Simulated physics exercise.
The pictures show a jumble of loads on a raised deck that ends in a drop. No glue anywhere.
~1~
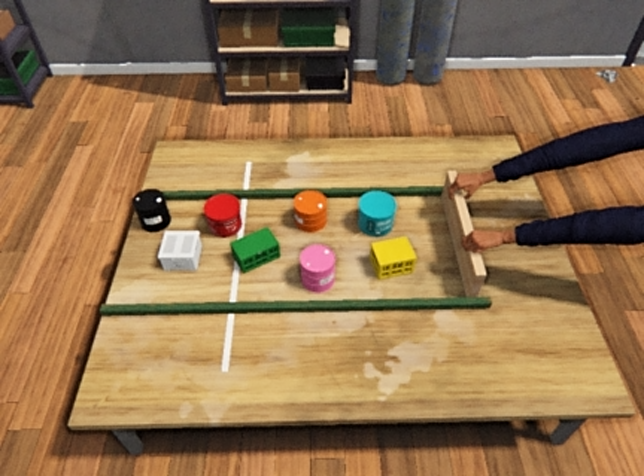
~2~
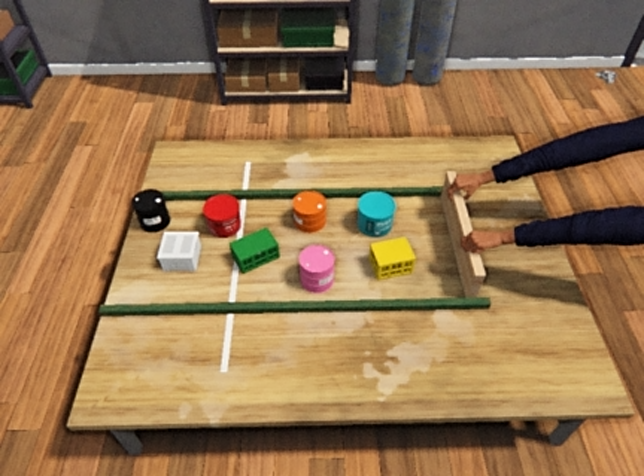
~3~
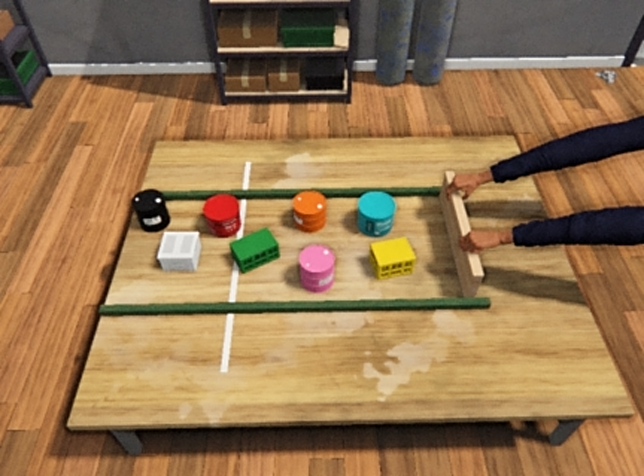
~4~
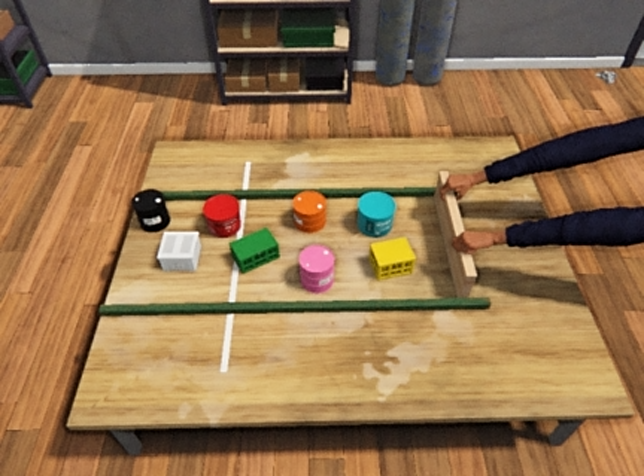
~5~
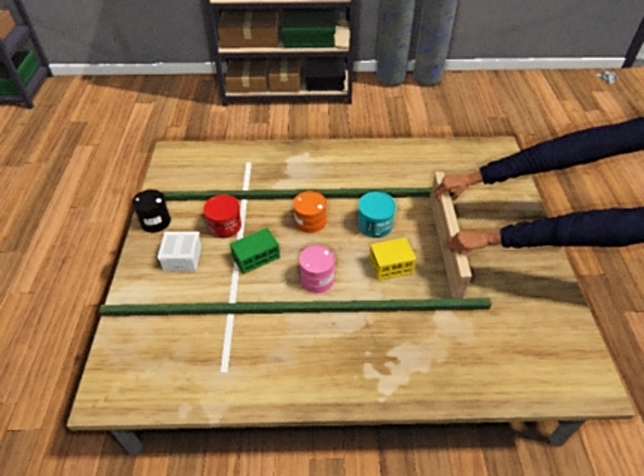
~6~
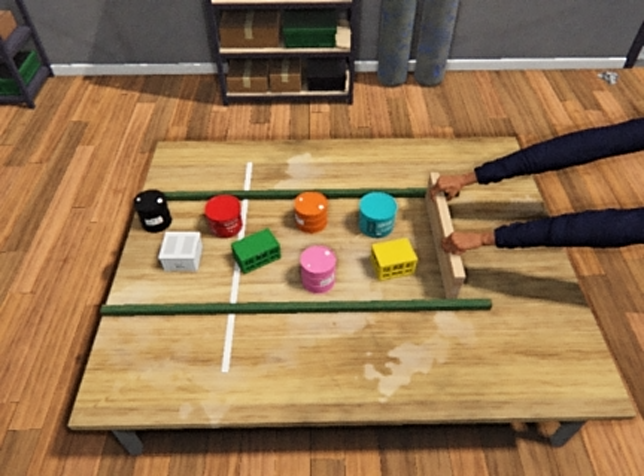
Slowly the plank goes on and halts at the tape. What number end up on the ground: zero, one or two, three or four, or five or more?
Outcome: The number that fall off is zero.
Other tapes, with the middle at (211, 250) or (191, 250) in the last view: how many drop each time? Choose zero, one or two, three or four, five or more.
In that order: 1 or 2; one to two.
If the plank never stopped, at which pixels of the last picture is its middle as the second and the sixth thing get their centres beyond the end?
First at (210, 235), next at (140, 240).
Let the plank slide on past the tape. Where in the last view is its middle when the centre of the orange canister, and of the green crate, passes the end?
Near (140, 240) and (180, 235).
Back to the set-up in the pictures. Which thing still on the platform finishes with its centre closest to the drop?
The black canister ends nearest.
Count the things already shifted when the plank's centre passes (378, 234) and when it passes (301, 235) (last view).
2 and 6.
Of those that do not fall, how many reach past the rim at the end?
That would be 1.
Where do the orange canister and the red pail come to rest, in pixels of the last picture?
The orange canister stops around (201, 203); the red pail around (171, 217).
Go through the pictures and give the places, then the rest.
In the first picture, black canister (152, 211); white tote (181, 251); red pail (224, 216); plank (461, 231); tape (239, 248).
In the second picture, white tote (180, 252); yellow crate (392, 259).
In the third picture, red pail (223, 217); green crate (255, 250).
In the fourth picture, black canister (152, 211); orange canister (310, 212).
In the fifth picture, white tote (181, 252); turquoise pail (376, 215).
In the sixth picture, black canister (153, 211); white tote (182, 252); red pail (225, 217); plank (443, 233); tape (239, 249).
Soon after, none off yet; black canister at rest near (153, 211); white tote at rest near (182, 252); red pail at rest near (225, 217).
Then, none off yet; black canister at rest near (153, 211); white tote at rest near (182, 252); red pail moving near (222, 217).
At rest, the number that fall off is zero.
